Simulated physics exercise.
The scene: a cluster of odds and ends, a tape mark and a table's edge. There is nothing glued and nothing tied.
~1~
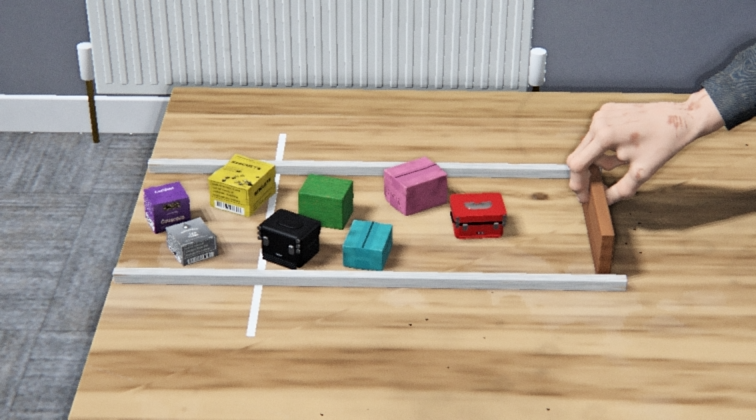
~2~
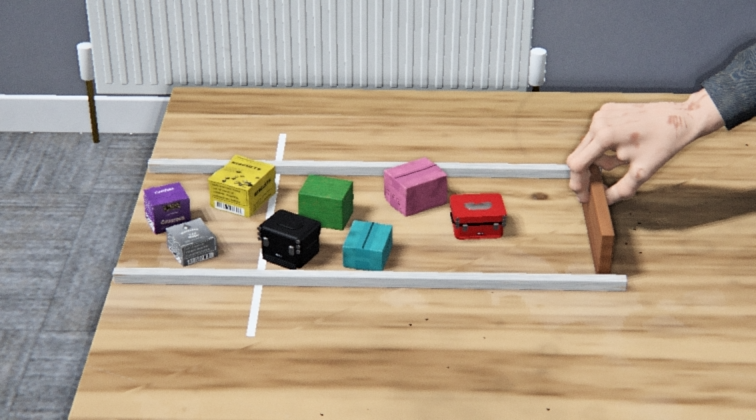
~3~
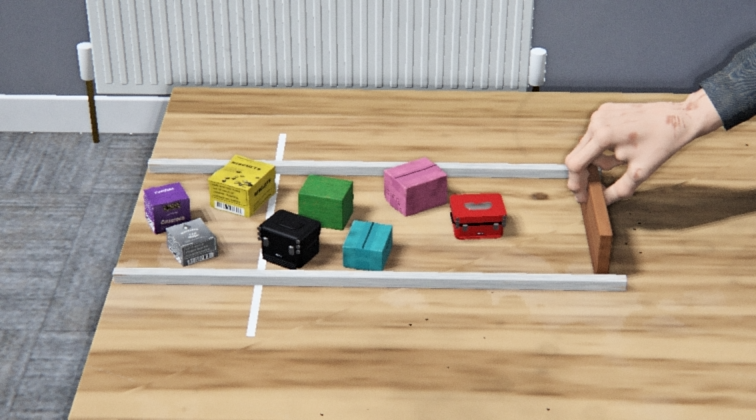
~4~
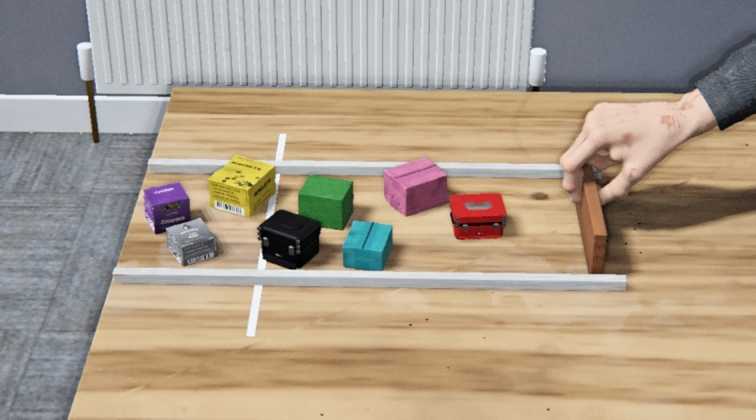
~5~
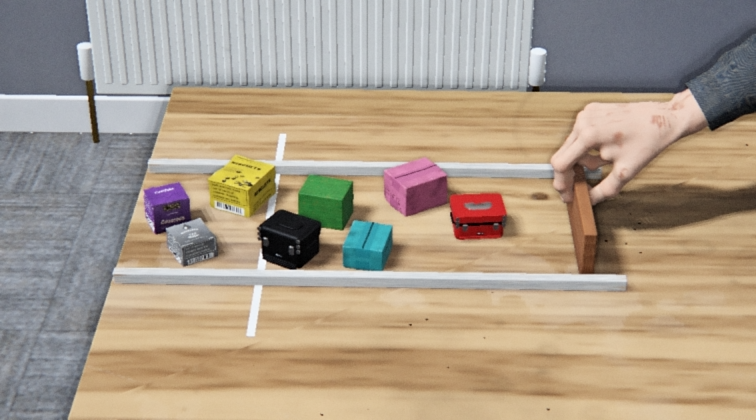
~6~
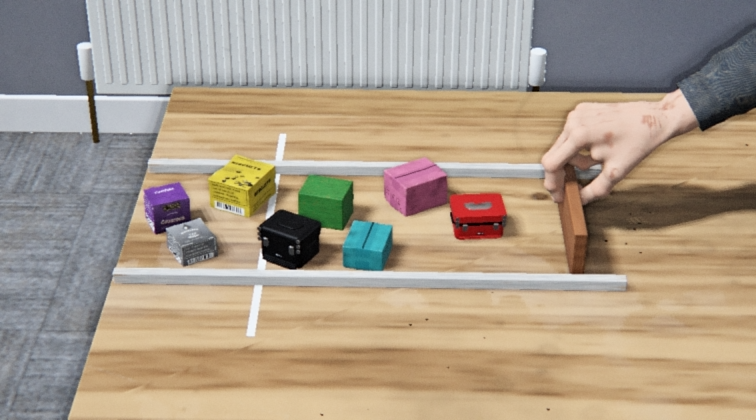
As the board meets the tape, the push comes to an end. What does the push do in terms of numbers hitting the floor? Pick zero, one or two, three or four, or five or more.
It sends zero to the floor.
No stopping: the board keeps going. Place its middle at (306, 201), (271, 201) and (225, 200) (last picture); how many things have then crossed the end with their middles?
0, 0 and 2.
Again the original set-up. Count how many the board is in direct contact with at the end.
3 end up touching it.
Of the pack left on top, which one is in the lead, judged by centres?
Answer: The purple box.
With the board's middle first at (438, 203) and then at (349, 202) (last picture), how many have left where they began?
The count is 2 at the first point and 6 at the second.
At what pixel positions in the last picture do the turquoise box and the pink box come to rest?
The one named first is at (244, 245), the next at (249, 177).
Soon after, none off yet; purple box at rest near (168, 208); grey box at rest near (192, 242); yellow box at rest near (243, 186).
At rest, the number that fall off is zero.
